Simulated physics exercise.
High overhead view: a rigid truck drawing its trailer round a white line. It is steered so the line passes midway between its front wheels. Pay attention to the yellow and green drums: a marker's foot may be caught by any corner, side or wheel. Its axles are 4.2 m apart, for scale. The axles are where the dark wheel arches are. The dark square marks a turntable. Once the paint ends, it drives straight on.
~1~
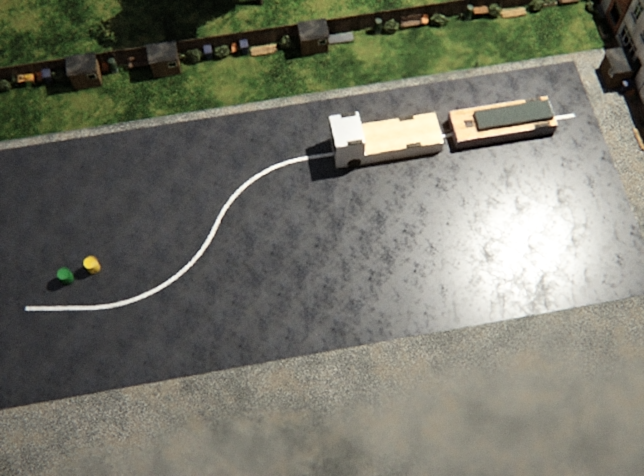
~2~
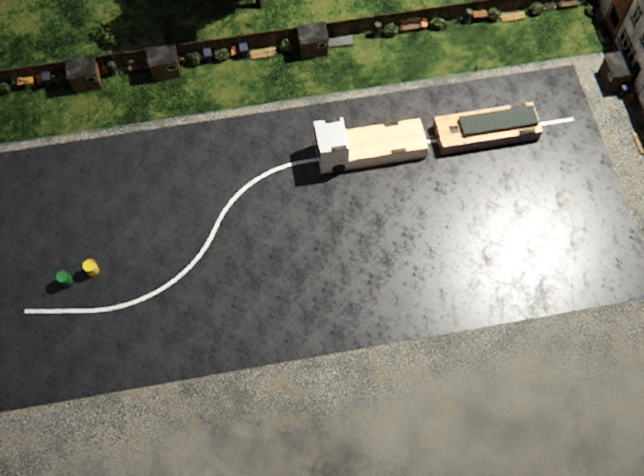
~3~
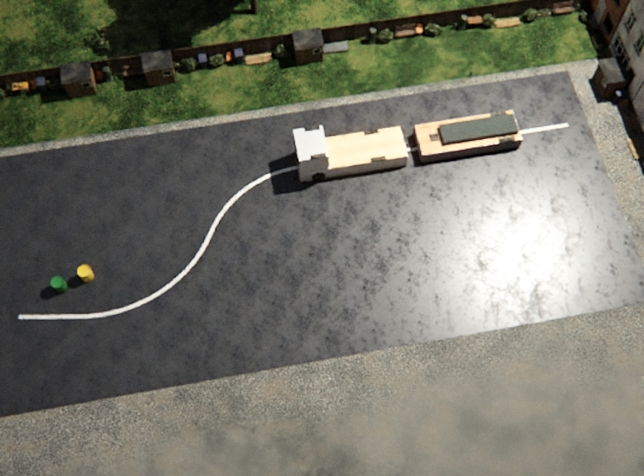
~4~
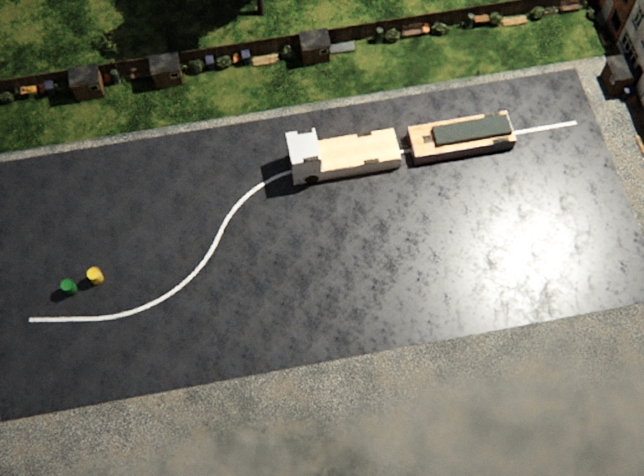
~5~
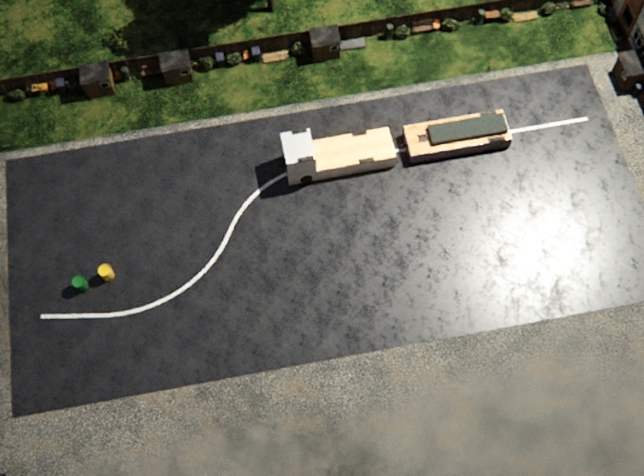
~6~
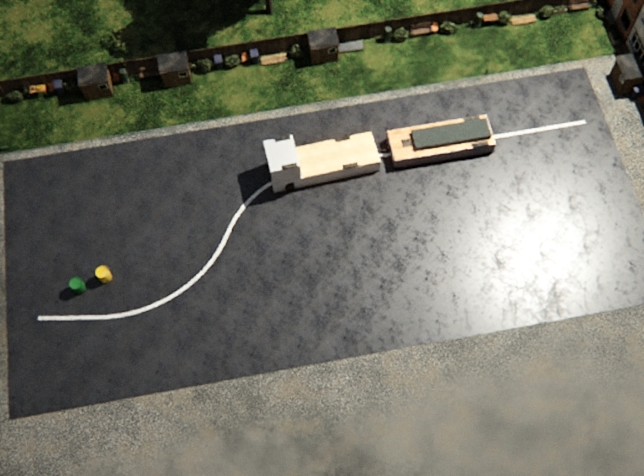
At first, a truck with a white cab and a trailer sits on a white line near the top right of a dark paved area, yellow and green drums at lower left. It creeps left along the line, then its cab begins angling slightly downward where the line curves.
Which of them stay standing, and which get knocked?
In the end yellow suffers contact. Green suffers contact.
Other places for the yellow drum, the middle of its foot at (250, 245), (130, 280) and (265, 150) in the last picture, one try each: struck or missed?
In the first spot it is contacted, in the second contacted, and in the third left alone.
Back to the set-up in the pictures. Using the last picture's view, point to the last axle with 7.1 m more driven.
Roughly at (384, 147).
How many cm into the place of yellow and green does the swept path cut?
Yellow: 30; green: 70.
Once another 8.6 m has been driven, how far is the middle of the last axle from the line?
20 cm.
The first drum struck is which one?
The answer is green.
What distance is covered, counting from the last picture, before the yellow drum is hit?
About 26.0 m.
After another 20.4 m, the last axle is at (232, 233) of the last picture, 65 cm off the line; the rigid truck has hit green.
After another 26.2 m, the last axle is at (158, 273) of the last picture, 145 cm off the line; the trailer has hit yellow.
After another 36.5 m, the last axle is at (1, 305) of the last picture, 50 cm off the line; 2 of 2 struck in all.
